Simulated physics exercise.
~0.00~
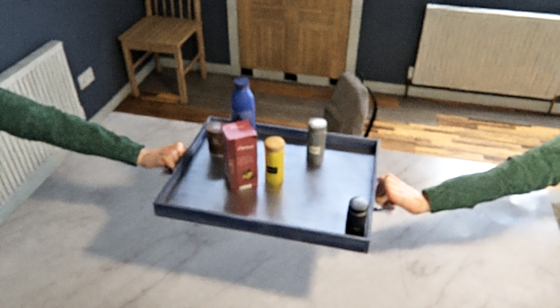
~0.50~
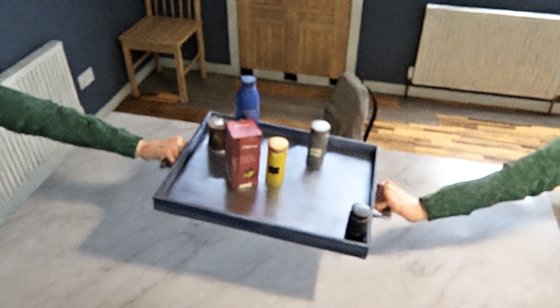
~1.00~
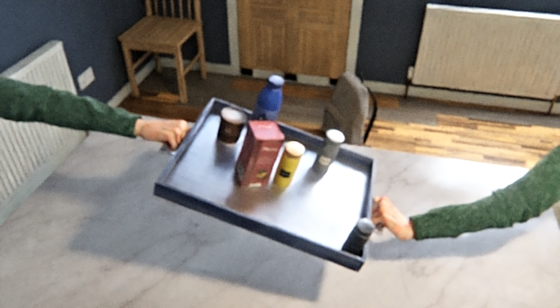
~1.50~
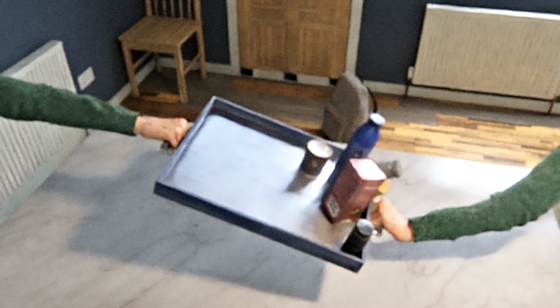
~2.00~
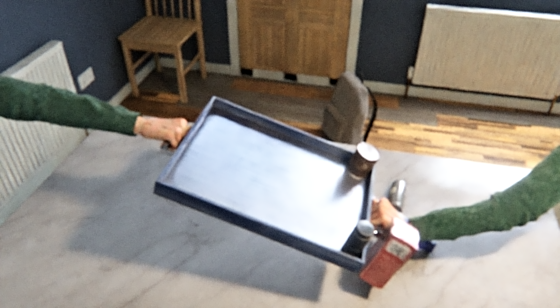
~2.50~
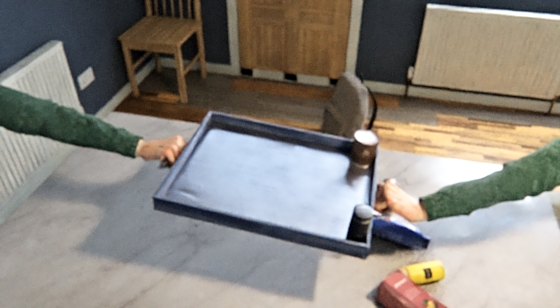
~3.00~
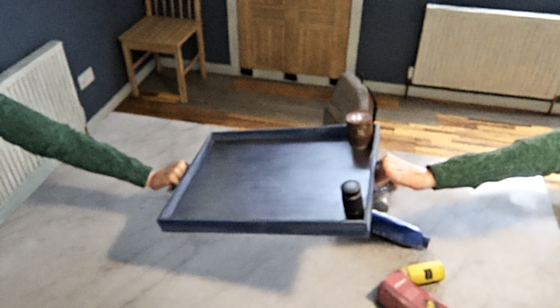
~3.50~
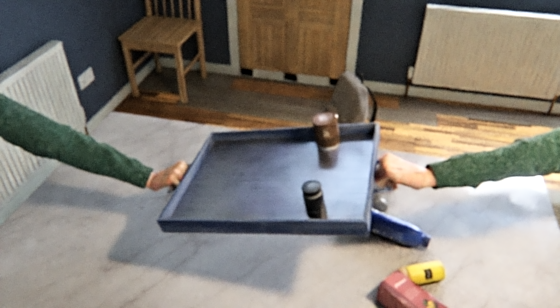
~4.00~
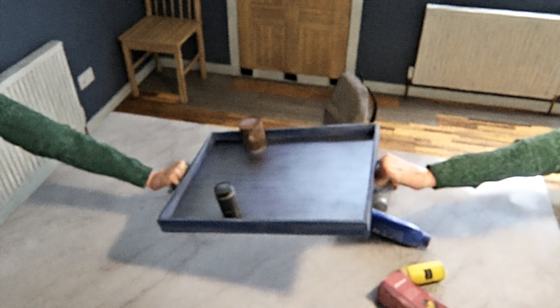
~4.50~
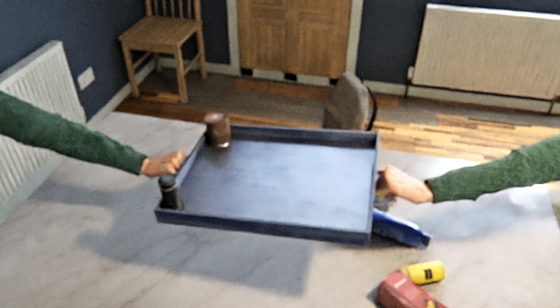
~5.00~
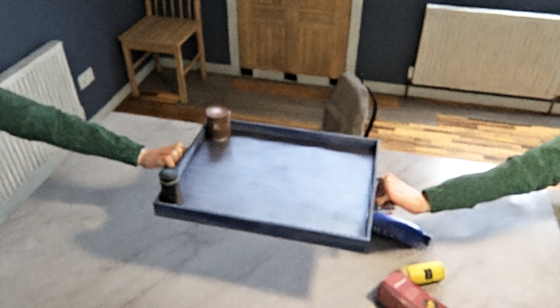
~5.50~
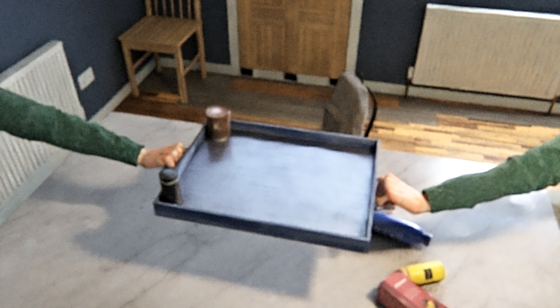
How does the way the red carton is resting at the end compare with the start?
At the start the red carton stands upright on the tray, but by the end it is lying on its side on the tabletop.
